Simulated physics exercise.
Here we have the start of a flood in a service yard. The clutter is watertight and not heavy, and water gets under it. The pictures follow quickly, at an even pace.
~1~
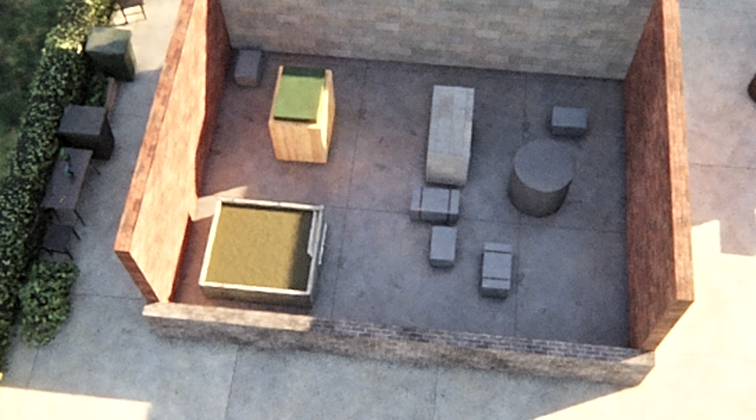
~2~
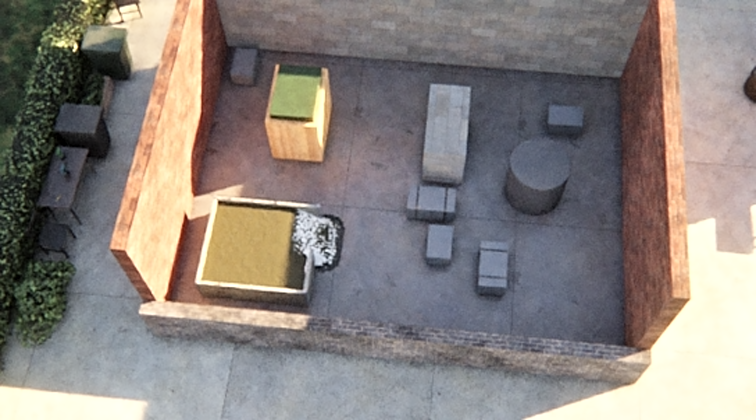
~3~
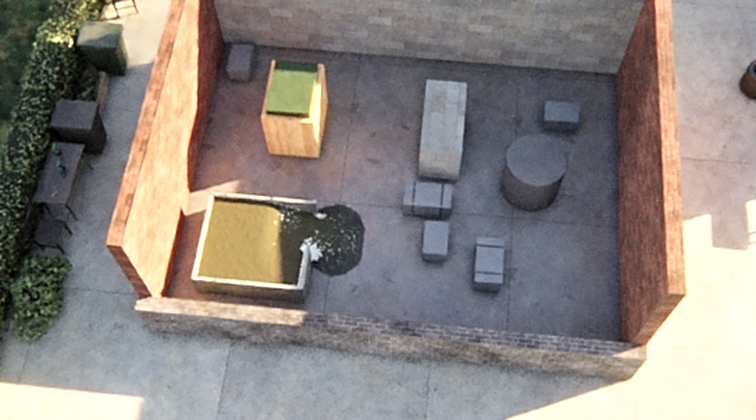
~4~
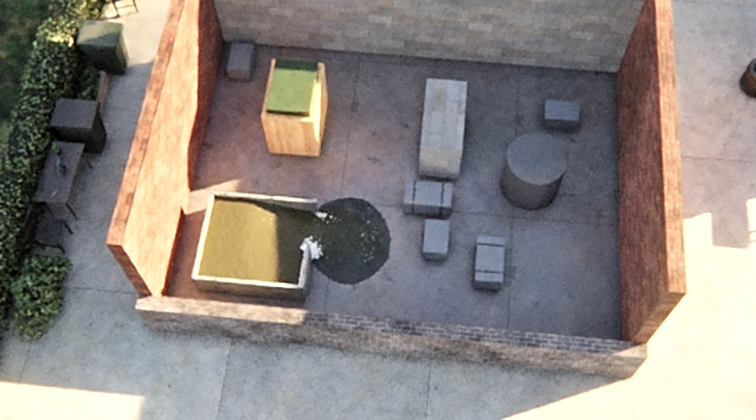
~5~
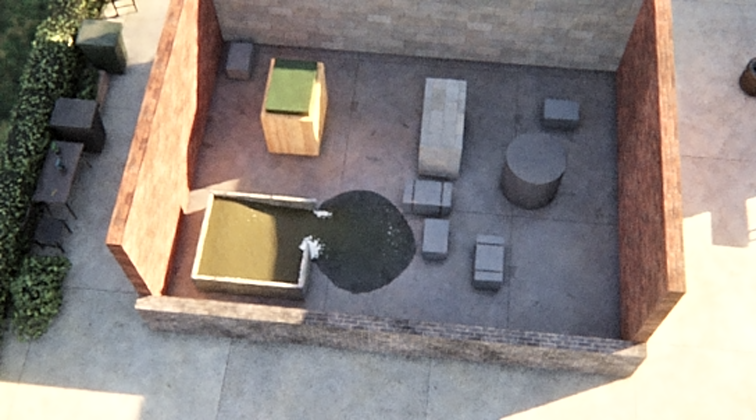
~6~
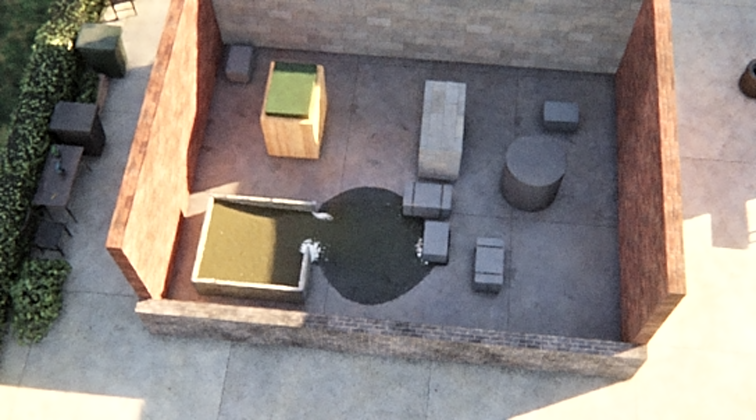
A paved service yard, enclosed by reddish brick side walls, a pale back wall and a low front wall, is seen from high above, the view shifting slightly at first. A green-topped wooden box stands behind a pale-rimmed tank of murky water at left, with grey blocks and a round drum to the right. Water bursts foaming through the tank's right side and spreads in a dark round pool, reaching the nearest blocks, which stay put.
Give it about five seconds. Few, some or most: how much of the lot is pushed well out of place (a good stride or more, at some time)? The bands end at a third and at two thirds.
That comes to from one to two thirds.
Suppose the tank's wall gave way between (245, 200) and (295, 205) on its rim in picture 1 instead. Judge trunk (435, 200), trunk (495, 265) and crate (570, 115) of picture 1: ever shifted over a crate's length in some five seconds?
As listed: Under that, no, not that far.
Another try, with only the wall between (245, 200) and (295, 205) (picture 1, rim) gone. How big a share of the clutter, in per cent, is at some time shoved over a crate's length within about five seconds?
I make it 20 per cent.
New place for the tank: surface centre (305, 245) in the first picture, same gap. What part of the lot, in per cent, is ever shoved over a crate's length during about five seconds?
Some 60 per cent.
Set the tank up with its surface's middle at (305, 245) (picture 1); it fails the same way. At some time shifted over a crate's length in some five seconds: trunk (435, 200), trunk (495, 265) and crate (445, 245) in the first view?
One after the other: Moved that far, yes, yes.
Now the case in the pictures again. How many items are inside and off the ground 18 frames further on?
That makes 3.
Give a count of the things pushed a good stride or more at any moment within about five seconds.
That makes 3.
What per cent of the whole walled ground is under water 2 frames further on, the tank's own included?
Roughly 20 per cent.
A moment on, 0 of 5 are well off their spots; 0 afloat.
Next, 3 of 5 are well off their spots; 1 afloat.
Later, 3 of 5 are well off their spots; 3 afloat.
In the end, 3 of 5 are well off their spots, and 3 have been at some point; 2 afloat.
